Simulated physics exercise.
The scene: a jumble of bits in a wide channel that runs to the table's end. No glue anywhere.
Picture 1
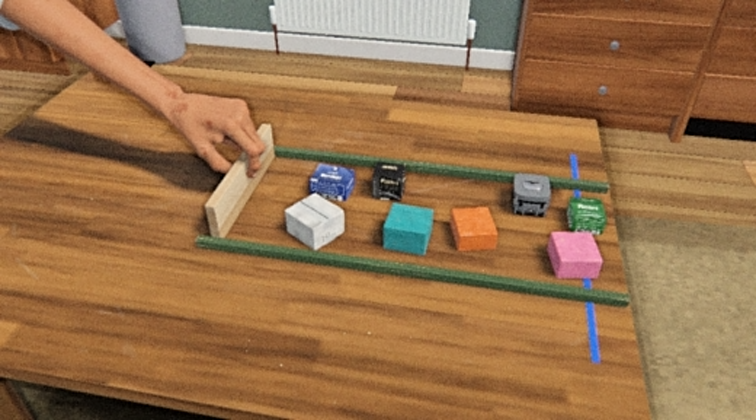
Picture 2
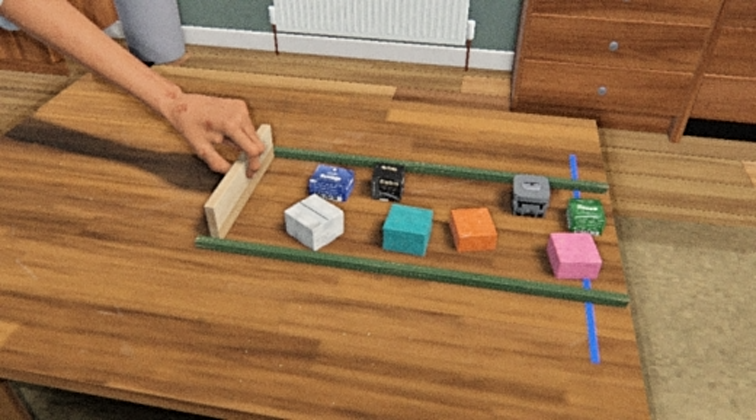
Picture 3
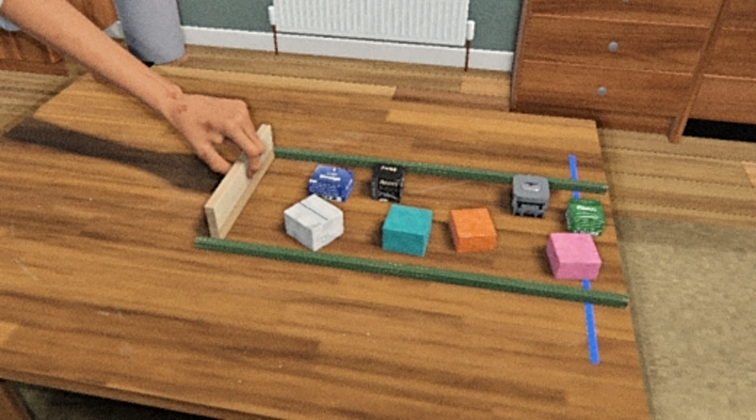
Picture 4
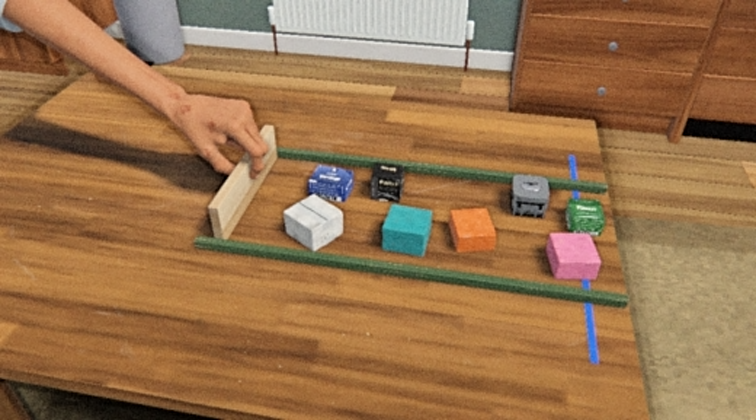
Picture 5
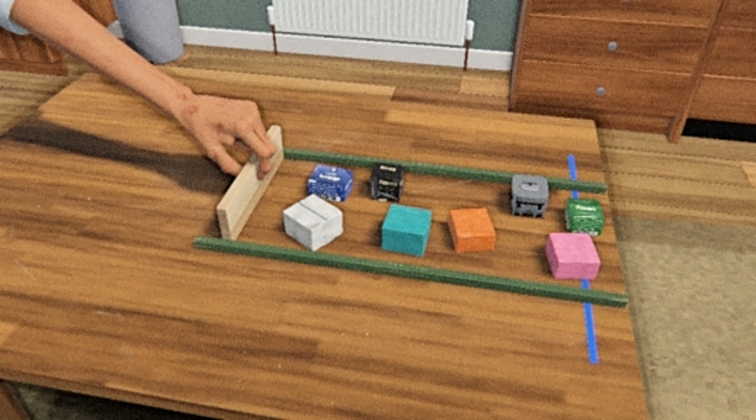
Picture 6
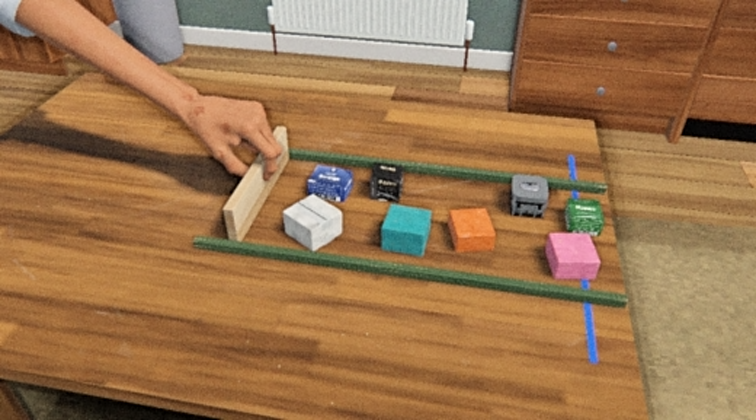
On a wooden table, a hand slides a board slightly right toward scattered boxes and blocks.
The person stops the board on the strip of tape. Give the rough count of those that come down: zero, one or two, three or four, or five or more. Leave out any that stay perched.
The number that fall off is five or more.
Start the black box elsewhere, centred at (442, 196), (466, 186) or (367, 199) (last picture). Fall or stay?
In turn it falls; is lost; remains up.
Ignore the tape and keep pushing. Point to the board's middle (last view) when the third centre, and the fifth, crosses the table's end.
First at (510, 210), next at (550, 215).
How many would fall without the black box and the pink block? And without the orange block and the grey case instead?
The counts: 4 and 4.
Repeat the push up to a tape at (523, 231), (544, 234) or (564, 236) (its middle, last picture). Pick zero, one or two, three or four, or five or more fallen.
Taking them in turn, three or four; 3 or 4; more than four.
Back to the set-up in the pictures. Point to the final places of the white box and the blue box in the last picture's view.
About (610, 253), and the other about (601, 215).
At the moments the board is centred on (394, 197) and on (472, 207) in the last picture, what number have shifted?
By then 5, and 8.
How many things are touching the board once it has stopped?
The number is 2.
Early on, none off yet; green box at rest near (584, 217); pink block at rest near (572, 256); grey case at rest near (528, 197).
A while later, none off yet; green box travelled a little near (604, 221); pink block travelled about its own width near (628, 268); grey case travelled about its own width near (569, 201).
Finally, the number that fall off is five or more; lost, black box, turquoise block, orange block, grey case, pink block and green box.
